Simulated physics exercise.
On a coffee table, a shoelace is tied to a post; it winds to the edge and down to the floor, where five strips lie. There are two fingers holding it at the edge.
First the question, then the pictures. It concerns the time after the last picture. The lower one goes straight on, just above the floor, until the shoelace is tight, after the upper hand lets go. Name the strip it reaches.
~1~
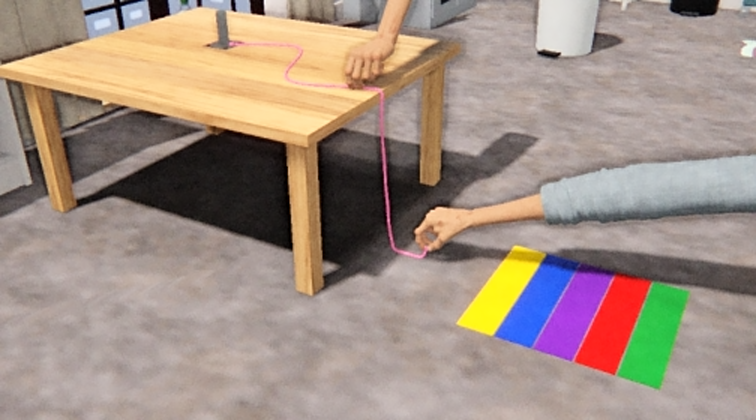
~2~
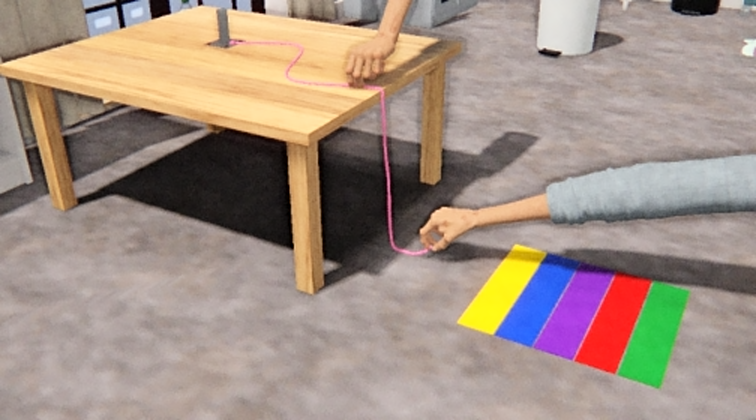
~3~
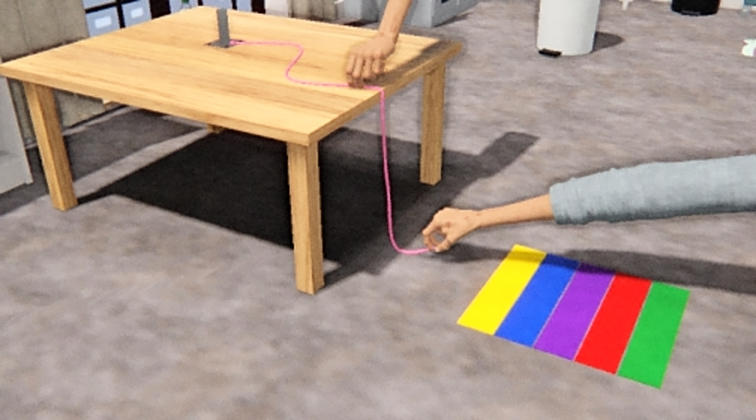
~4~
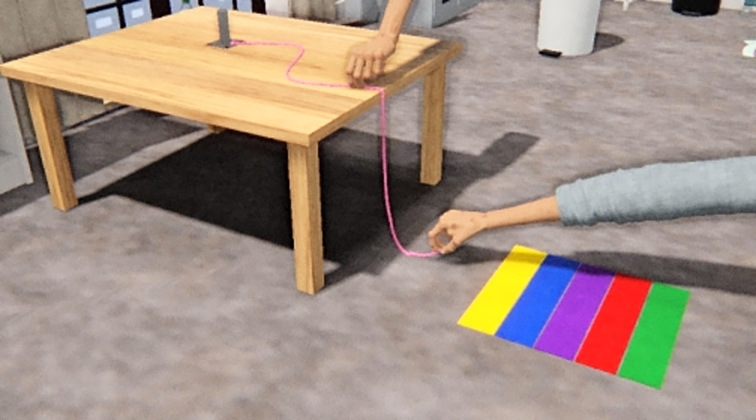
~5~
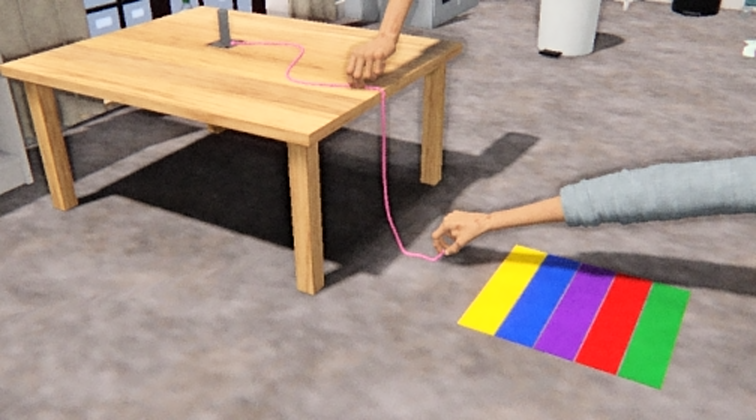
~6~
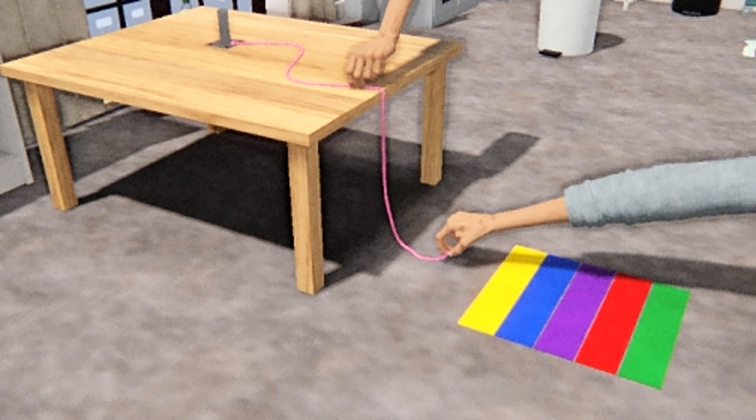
The red strip.
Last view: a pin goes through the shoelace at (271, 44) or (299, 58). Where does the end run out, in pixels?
I'd put it around (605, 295) the first time and around (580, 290) the second.
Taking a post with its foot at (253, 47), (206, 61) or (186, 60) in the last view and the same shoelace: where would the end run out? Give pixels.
Results per try: (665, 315); (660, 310); (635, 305).
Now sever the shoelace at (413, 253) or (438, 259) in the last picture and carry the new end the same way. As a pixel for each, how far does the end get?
It would end up close to (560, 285), then close to (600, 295).
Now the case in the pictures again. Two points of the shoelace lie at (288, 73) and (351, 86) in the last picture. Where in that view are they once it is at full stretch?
Around (347, 76), then around (412, 115).
Soon after, end near (562, 284); over blue.
After that, end near (601, 295); over purple.
At the stop, end near (624, 301); over red. The red one.
